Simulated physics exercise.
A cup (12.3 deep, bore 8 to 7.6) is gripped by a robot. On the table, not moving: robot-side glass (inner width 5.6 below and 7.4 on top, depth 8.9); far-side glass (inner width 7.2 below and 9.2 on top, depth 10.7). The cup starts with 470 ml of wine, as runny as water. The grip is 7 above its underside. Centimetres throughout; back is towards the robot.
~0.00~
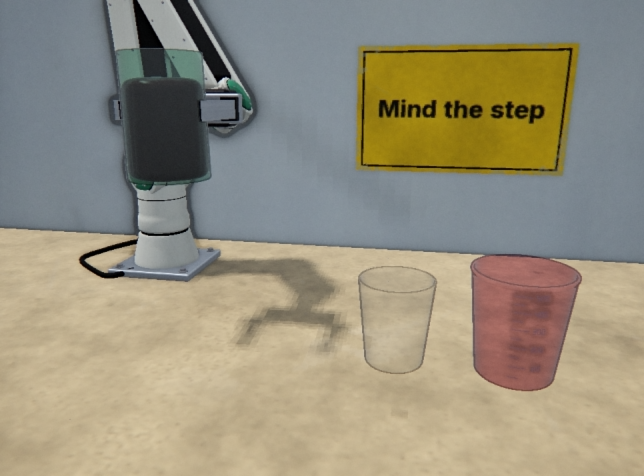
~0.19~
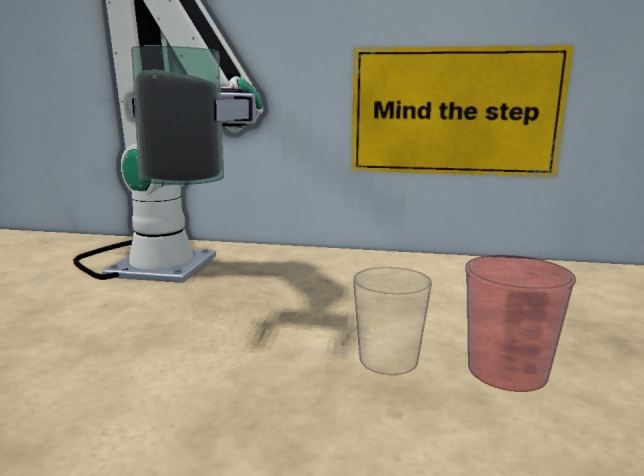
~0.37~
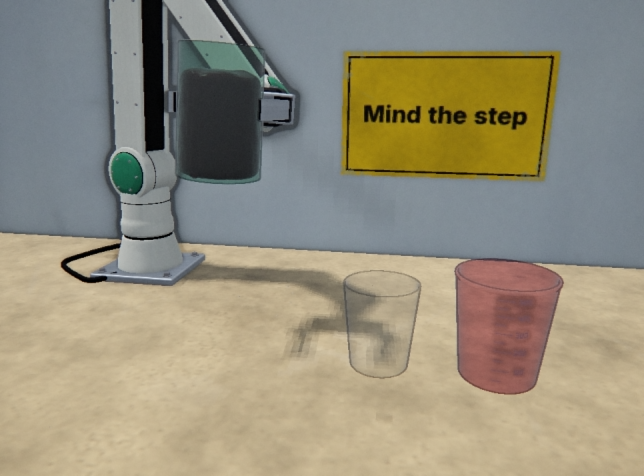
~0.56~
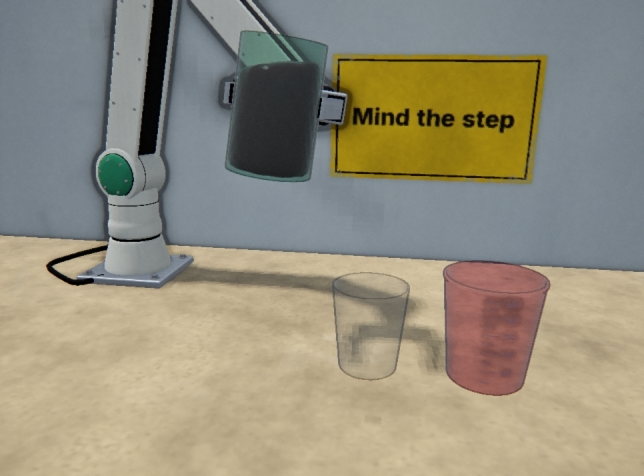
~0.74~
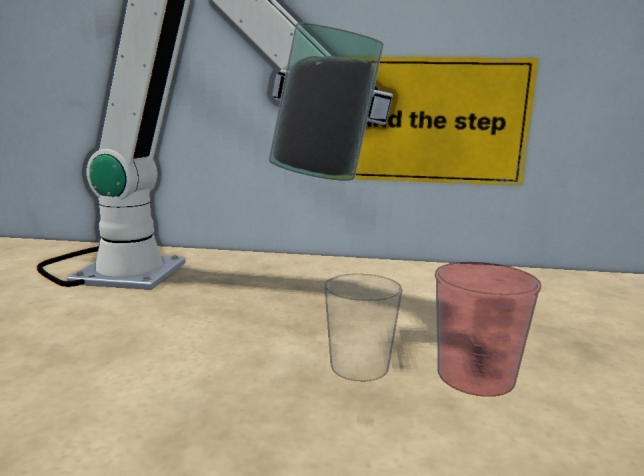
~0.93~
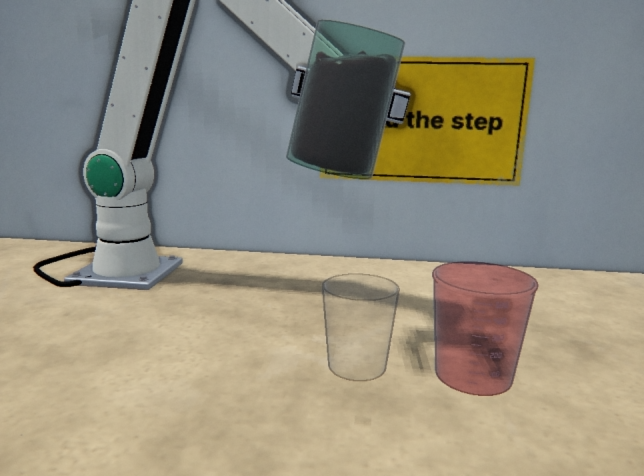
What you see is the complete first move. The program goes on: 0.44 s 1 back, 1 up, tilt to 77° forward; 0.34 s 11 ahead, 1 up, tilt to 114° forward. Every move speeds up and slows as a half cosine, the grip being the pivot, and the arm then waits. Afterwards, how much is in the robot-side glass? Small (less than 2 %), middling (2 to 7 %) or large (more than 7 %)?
Share in the robot-side glass: Small (less than 2 %).
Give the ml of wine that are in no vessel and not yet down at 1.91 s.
About 110 ml.
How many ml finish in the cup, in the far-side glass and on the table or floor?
About 0, 80, 390 ml.
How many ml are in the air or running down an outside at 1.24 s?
About 10 ml.
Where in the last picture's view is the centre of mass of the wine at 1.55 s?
Near (410, 138).
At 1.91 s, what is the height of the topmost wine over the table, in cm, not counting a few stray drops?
Up to some 25 cm.
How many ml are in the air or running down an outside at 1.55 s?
About 30 ml.
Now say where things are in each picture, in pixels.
In the first picture, cup middle at (165, 119), level; upper third of the wine around (164, 96), from x 125 to 205, top at y 80; 470 ml in the cup.
In the second picture, cup middle at (179, 117), tilted 1° forward; upper third of the wine around (176, 94), from x 140 to 220, top at y 70.
In the third picture, cup middle at (220, 115), tilted 4° forward; upper third of the wine around (220, 90), from x 180 to 260, top at y 70.
In the fourth picture, cup middle at (276, 110), tilted 8° forward; upper third of the wine around (280, 85), from x 230 to 320, top at y 60.
In the fifth picture, cup middle at (325, 106), tilted 11° forward; upper third of the wine around (331, 80), from x 275 to 375, top at y 55.
In the sixth picture, cup middle at (344, 104), tilted 12° forward; upper third of the wine around (352, 78), from x 290 to 395, top at y 55; 470 ml in the cup.
By 1.24 s, tilted 64° forward, liquid up to 31 above the table; 460 ml in the cup, 10 ml in the air or running down outside.
By 1.55 s, tilted 98° forward, liquid up to 33 above the table; 365 ml in the cup, 80 ml in the far-side glass, 30 ml in the air or running down outside.
By 1.91 s, tilted 114° forward, liquid up to 37 above the table; 275 ml on the table or floor, 80 ml in the far-side glass, 5 ml in the cup, 105 ml in the air or running down outside.
By 2.71 s, tilted 114° forward, liquid up to 2 above the table; 390 ml on the table or floor, 80 ml in the far-side glass.
Final state, 390 ml on the table or floor, 80 ml in the far-side glass. That is 0 % in the robot-side glass.
